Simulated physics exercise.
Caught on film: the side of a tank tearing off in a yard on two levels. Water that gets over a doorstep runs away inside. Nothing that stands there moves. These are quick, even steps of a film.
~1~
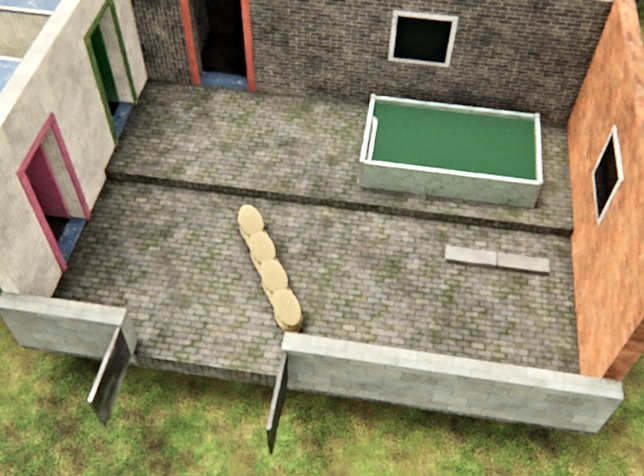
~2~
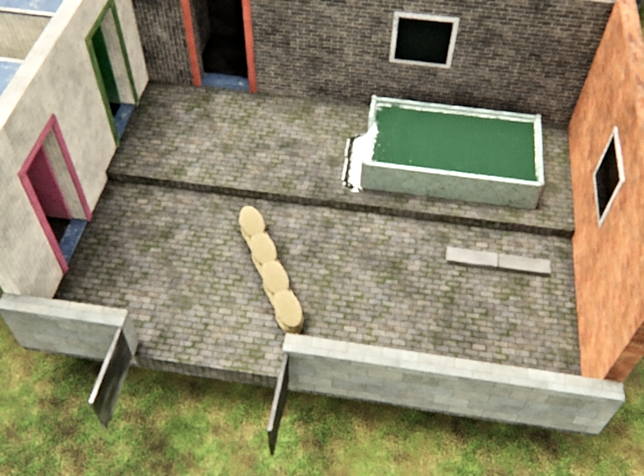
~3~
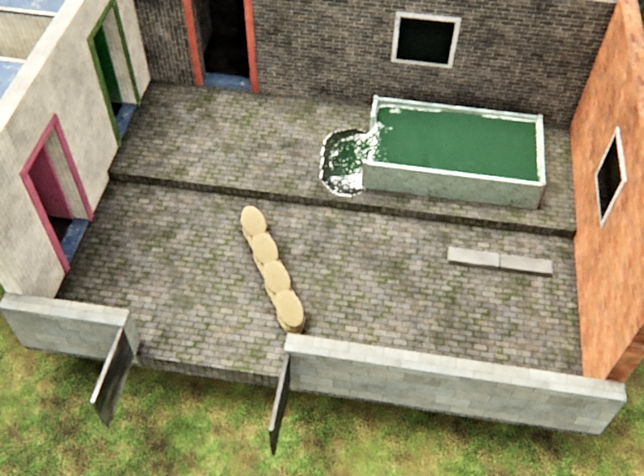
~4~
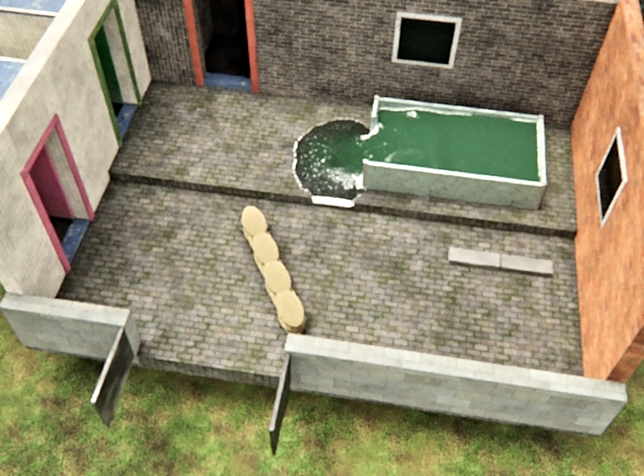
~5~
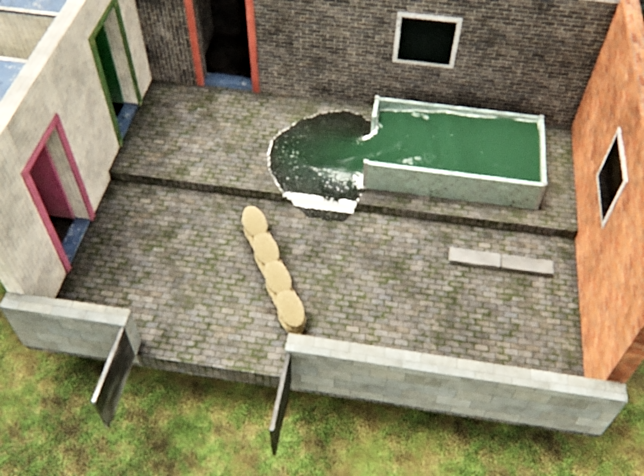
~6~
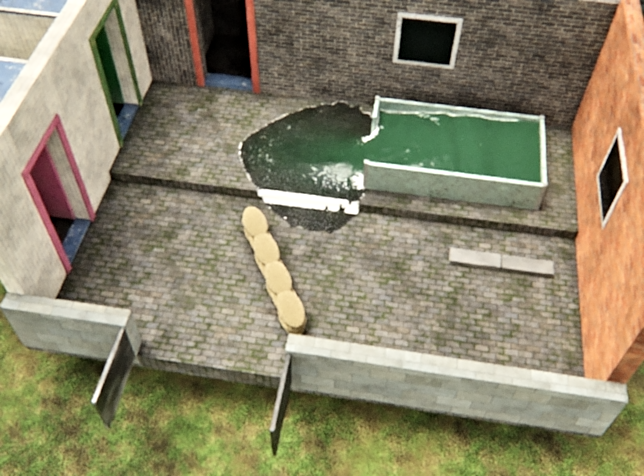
In a walled yard on two levels, the left side of a tank of green water gave way, and water poured out, spread left across the upper paving and spilled over the step.
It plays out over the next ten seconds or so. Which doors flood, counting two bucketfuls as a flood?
One by one: The red door stays under that; the green door takes more than that; the pink door takes more than that.
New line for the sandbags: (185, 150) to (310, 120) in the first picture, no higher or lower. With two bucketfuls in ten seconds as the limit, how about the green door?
My reading: Green door takes less.
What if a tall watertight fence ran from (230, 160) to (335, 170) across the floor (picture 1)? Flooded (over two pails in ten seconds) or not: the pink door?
The pink one lets less in.
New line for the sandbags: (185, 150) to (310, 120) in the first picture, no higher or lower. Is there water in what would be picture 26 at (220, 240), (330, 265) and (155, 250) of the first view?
One after the other: Wet, free of water, wet.
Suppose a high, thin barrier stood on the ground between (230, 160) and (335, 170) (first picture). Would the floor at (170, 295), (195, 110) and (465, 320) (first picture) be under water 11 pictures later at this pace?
One after the other: Dry, flooded, dry.
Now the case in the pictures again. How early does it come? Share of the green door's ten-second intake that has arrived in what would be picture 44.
Close to 95 %.
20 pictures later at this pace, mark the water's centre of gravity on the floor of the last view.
I would point to (309, 170).
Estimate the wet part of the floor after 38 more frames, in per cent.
I make it 60 per cent.
A moment on, water covers 25 % of the floor; the red door not reached, the green door not reached, the pink door not reached.
Next, water covers 40 % of the floor; the red door wet at the sill, nothing in, the green door under two buckets in, the pink door not reached.
Then, water covers 45 % of the floor; the red door wet at the sill, nothing in, the green door over two buckets in, the pink door under two buckets in.
Later, water covers 60 % of the floor; the red door wet at the sill, nothing in, the green door far over two buckets in, the pink door over two buckets in.
In the end, water covers 75 % of the floor; the red door wet at the sill, nothing in, the green door far over two buckets in, the pink door over two buckets in.
